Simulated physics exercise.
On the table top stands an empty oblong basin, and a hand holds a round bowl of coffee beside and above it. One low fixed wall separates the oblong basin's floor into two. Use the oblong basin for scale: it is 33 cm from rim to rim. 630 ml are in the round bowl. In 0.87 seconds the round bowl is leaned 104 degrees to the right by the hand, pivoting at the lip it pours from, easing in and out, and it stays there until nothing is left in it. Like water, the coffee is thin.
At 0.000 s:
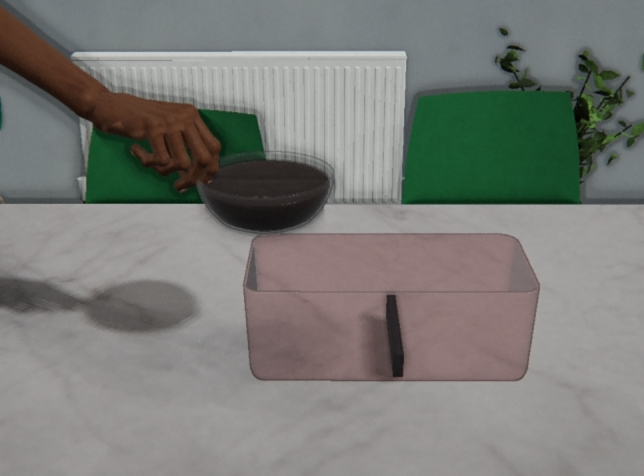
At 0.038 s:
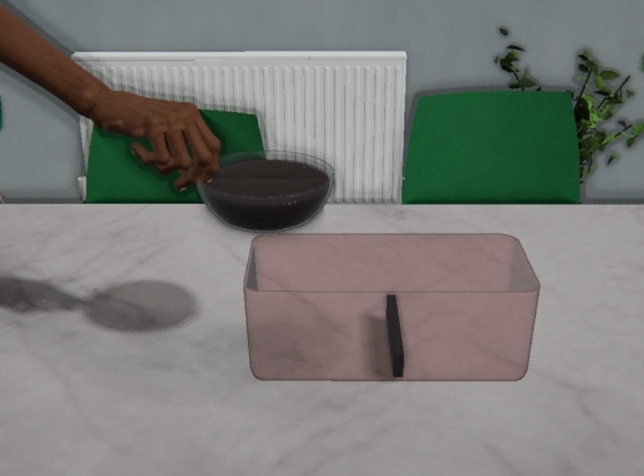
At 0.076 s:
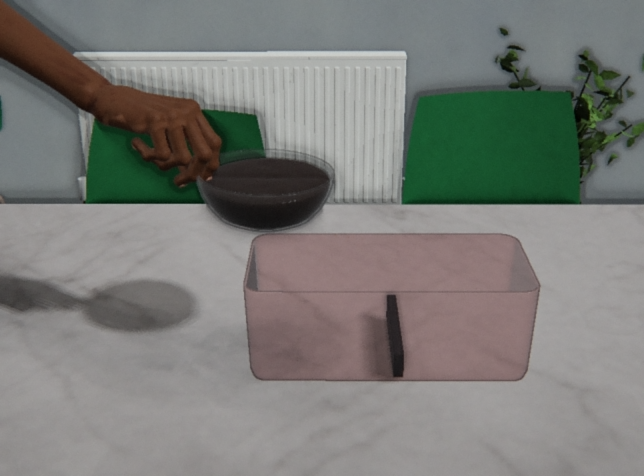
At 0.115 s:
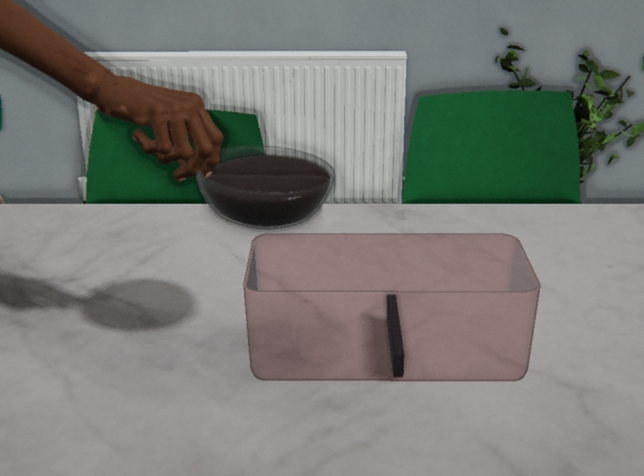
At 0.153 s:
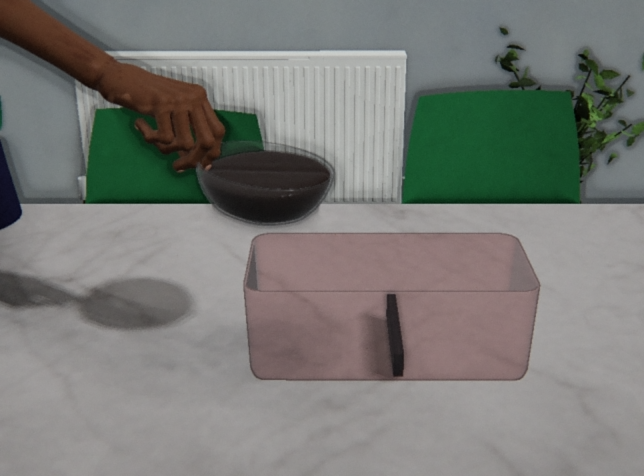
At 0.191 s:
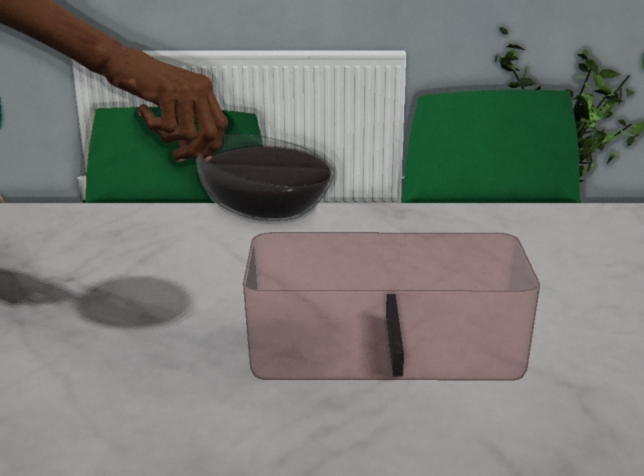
A hand holds a round bowl of dark liquid level, above and to the left of an empty pink oblong basin on a marble table top. The hand then rises slightly and leans the bowl a little to the right, its left side lifting gradually while the basin stays still.
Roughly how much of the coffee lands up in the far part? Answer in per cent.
Around 78 %.
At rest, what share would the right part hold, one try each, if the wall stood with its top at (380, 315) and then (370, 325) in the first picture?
90 per cent first, 85 per cent second.
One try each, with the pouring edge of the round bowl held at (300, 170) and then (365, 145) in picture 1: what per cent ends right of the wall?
Respectively 55 and 85 %.
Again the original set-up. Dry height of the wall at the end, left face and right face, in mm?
Looks like roughly 28 mm on the left and roughly 10 mm on the right.
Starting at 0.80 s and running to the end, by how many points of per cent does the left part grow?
That is roughly 10 in a hundred of the whole.
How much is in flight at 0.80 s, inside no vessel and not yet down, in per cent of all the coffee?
Near 7 per cent, I'd say.
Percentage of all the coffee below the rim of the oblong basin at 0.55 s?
Near 14 in a hundred.
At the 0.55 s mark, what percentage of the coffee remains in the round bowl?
Close to 36 in a hundred.
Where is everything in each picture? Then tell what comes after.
In the first picture, it leans 0°; its right rim is at (333, 175); the coffee meets the walls at (202, 180) and (331, 179); the oblong basin's rim runs from (249, 262) to (528, 263); the wall's top is at (395, 324).
In the second picture, it leans 0°; its right rim is at (334, 175); the coffee meets the walls at (202, 179) and (331, 179).
In the third picture, it leans 2°; its right rim is at (334, 175); the coffee meets the walls at (202, 177) and (331, 178).
In the fourth picture, it leans 4°; its right rim is at (334, 175); the coffee meets the walls at (202, 174) and (331, 175).
In the fifth picture, it leans 8°; its right rim is at (333, 174); the coffee meets the walls at (202, 170) and (331, 172).
In the sixth picture, it leans 12°; its right rim is at (333, 174); the coffee meets the walls at (203, 164) and (332, 168).
After 0.55 s the tilt is 72° and 37 per cent is still to pour, 7 is left of the wall and 7 right of it.
After 0.80 s the tilt is 103° and 0 per cent is still to pour, 12 is left of the wall and 81 right of it.
After 1.08 s the tilt is 104° and 0 per cent is still to pour, 20 is left of the wall and 79 right of it.
After 1.37 s the tilt is 104° and 0 per cent is still to pour, 21 is left of the wall and 78 right of it.
In the end 21 per cent lies left of the wall, 78 right of it and 1 outside.
